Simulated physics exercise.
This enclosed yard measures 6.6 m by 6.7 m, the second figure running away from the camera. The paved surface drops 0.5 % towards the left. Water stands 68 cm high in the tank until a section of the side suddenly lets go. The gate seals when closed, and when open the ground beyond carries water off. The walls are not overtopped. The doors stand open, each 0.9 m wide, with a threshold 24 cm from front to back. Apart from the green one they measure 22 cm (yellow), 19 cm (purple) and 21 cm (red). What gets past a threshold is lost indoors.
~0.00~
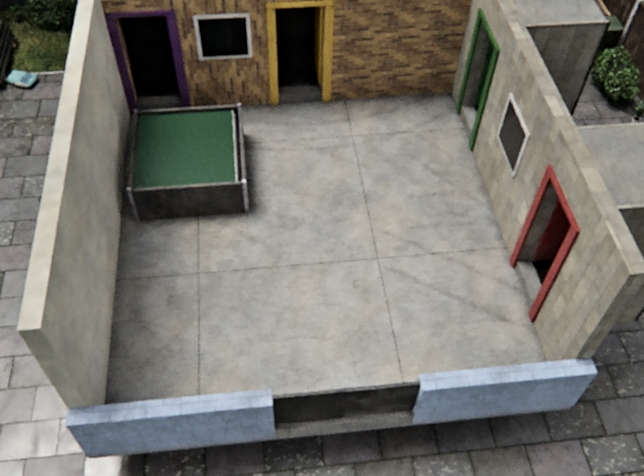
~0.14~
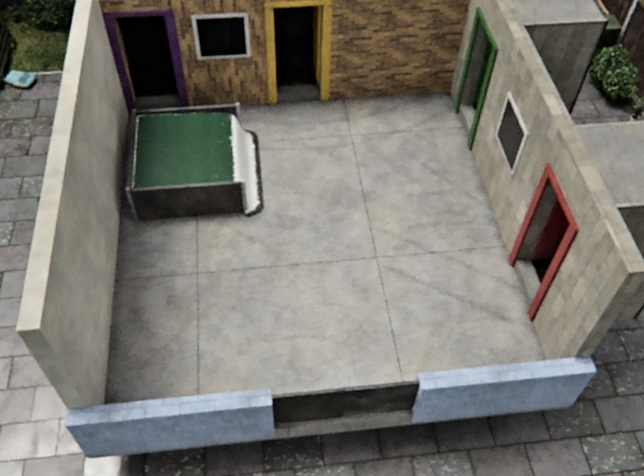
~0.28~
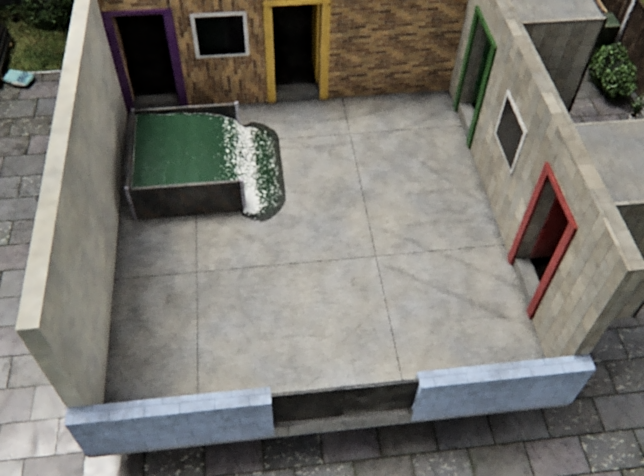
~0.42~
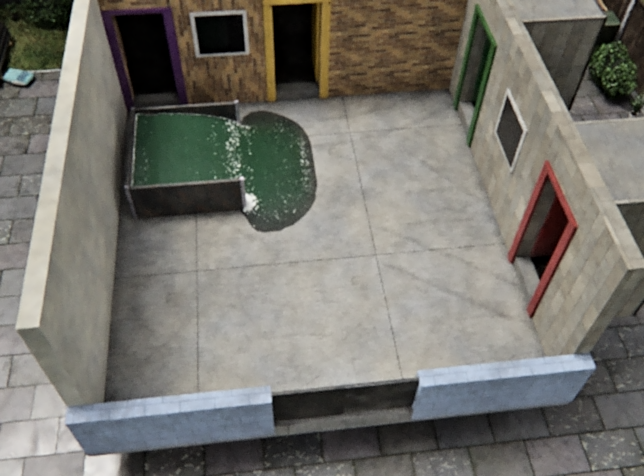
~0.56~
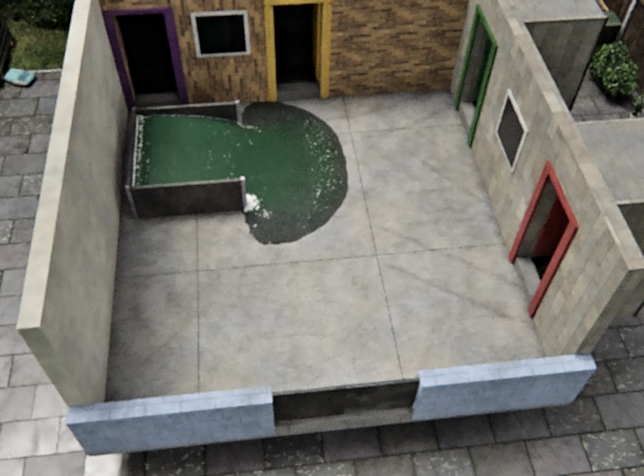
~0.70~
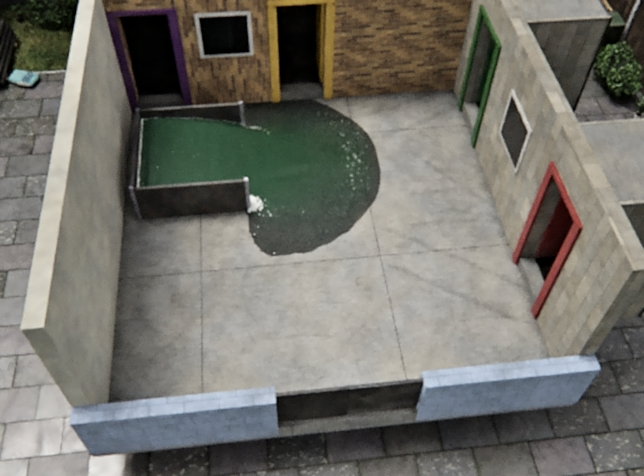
Green water pouring from the open right side of a raised tank, foaming white, then spreading across the grey paved yard floor.
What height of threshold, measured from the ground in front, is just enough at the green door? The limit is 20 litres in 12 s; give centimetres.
Close to 23 cm is just enough.
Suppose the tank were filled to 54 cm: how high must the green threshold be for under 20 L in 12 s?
About 18 cm.
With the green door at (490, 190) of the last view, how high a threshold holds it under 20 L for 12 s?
Roughly 19 cm.
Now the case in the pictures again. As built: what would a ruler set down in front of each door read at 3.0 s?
In cm: Yellow 9, purple 0, red 14, green 29.
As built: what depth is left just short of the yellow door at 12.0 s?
Some 3.0 cm.
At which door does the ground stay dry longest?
The purple one.
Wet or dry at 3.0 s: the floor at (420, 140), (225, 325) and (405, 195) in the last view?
In turn: Wet, still dry, flooded.
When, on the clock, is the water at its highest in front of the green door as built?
Around 2.8 s.
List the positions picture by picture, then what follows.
In the first picture, still water, 68 cm deep, in the tank at (188, 149); the green door at (475, 90) is dry.
In the second picture, water pours out at (241, 163) and has run 0.2 m, to (258, 208); about 8 cm deep outside, 68 cm at the back.
In the third picture, the gap is at (240, 163), the front 0.7 m out at (280, 202); the back of the tank holds 68 cm.
In the fourth picture, the front is at (312, 191), 1.3 m from the gap at (240, 163); 3.1 m2 of floor is wet, 65 cm left at the back.
In the fifth picture, water pours out at (241, 163) and has run 1.9 m, to (343, 176); about 8 cm deep outside, 57 cm at the back.
In the sixth picture, the gap is at (244, 164), the front 2.4 m out at (375, 175); the back of the tank holds 58 cm; the green door at (477, 86), 4.5 m from the gap, is still 2.0 m from the nearest water.
After 1.4 s water covers 40 % of the floor, deepest (26 cm) near (255, 175); 16 cm at the green door, 0 litres in over its 25 cm threshold.
After 3.0 s water covers 55 % of the floor, deepest (32 cm) near (418, 104); 29 cm at the green door, 7 litres in over its 25 cm threshold.
After 12.0 s water covers 100 % of the floor, deepest (16 cm) near (123, 239); 2 cm at the green door, 12 litres in over its 25 cm threshold.
At the green door as built, the water arrived by 1.3 s and peaked near 31 cm at 2.8 s.
With a threshold of 20 cm, 47 litres would have come in within the 12 s; with 27 cm, 6 litres. So under 20 litres takes about 23 cm.
